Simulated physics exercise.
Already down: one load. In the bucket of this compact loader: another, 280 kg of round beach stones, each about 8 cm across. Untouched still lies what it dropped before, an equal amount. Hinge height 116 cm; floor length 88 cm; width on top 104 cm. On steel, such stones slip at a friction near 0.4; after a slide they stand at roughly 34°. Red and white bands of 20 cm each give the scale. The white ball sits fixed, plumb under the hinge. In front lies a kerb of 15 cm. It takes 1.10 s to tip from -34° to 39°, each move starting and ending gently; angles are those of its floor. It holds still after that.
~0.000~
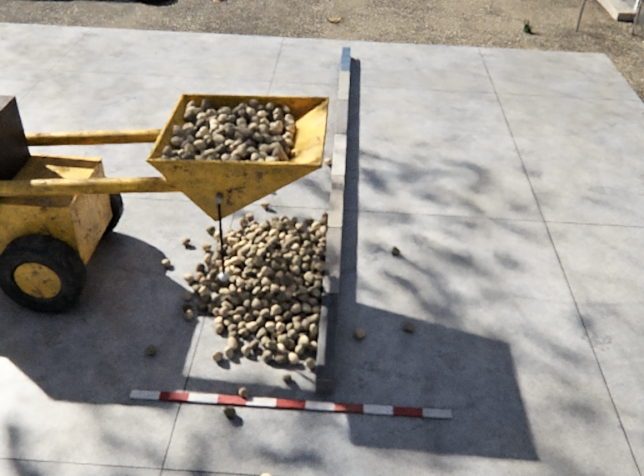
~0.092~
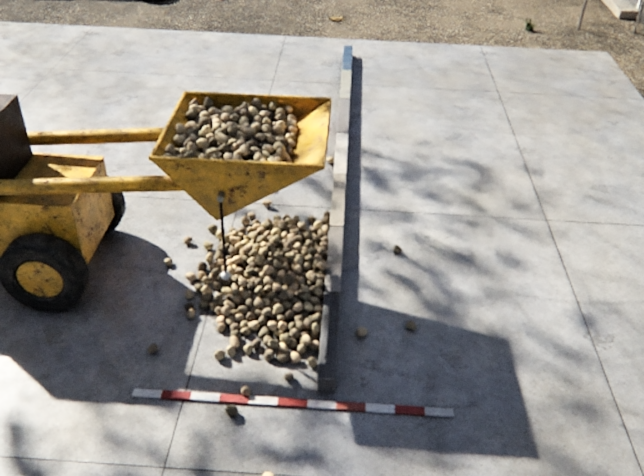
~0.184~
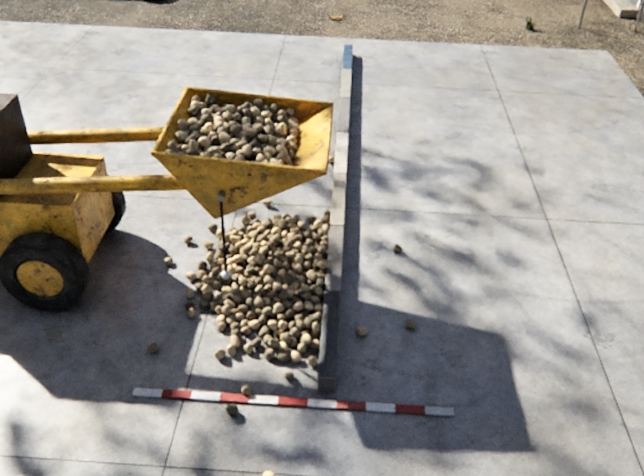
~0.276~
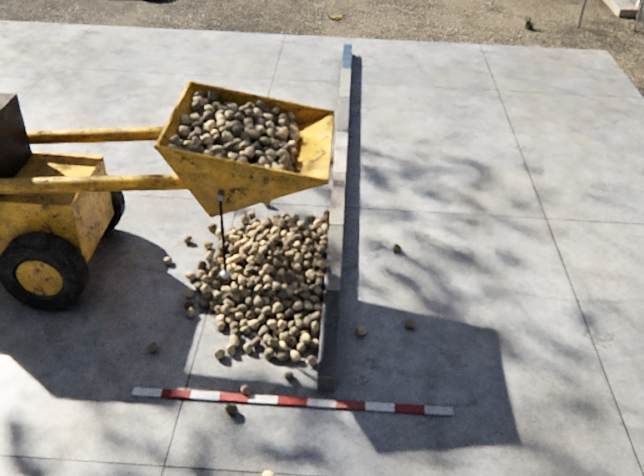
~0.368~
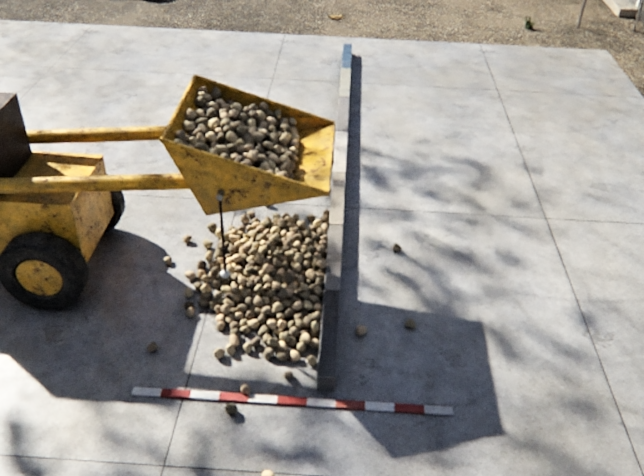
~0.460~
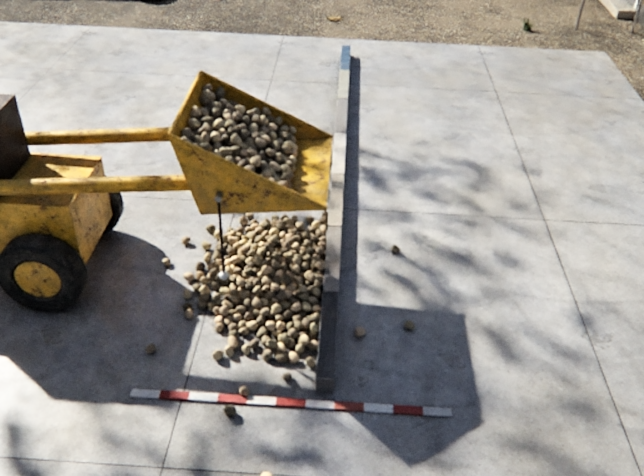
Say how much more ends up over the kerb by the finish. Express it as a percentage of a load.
Some 75 per cent is added.
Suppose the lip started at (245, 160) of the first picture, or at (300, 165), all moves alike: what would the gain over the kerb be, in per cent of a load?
Near 10 per cent from the first place, 45 from the second.
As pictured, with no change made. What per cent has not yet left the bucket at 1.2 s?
55 %.
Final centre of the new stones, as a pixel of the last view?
Middle: Approx. (372, 282) px.
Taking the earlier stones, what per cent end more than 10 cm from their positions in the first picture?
I'd say roughly 0 per cent of them.
After 0.8 s the floor is at 27°; in per cent of one load, 100 in the bucket, 99 on this side of the kerb, 1 over the kerb; the foremost stones are at (346, 270).
After 1.2 s the floor is at 39°; in per cent of one load, 57 in the bucket, 140 on this side of the kerb, 3 over the kerb; the foremost stones are at (365, 275).
After 1.5 s the floor is at 39°; in per cent of one load, 7 in the bucket, 144 on this side of the kerb, 49 over the kerb; the foremost stones are at (419, 290).
After 4.2 s the floor is at 39°; in per cent of one load, 0 in the bucket, 125 on this side of the kerb, 75 over the kerb; the foremost stones are at (541, 297). Net gain over the kerb, 75.
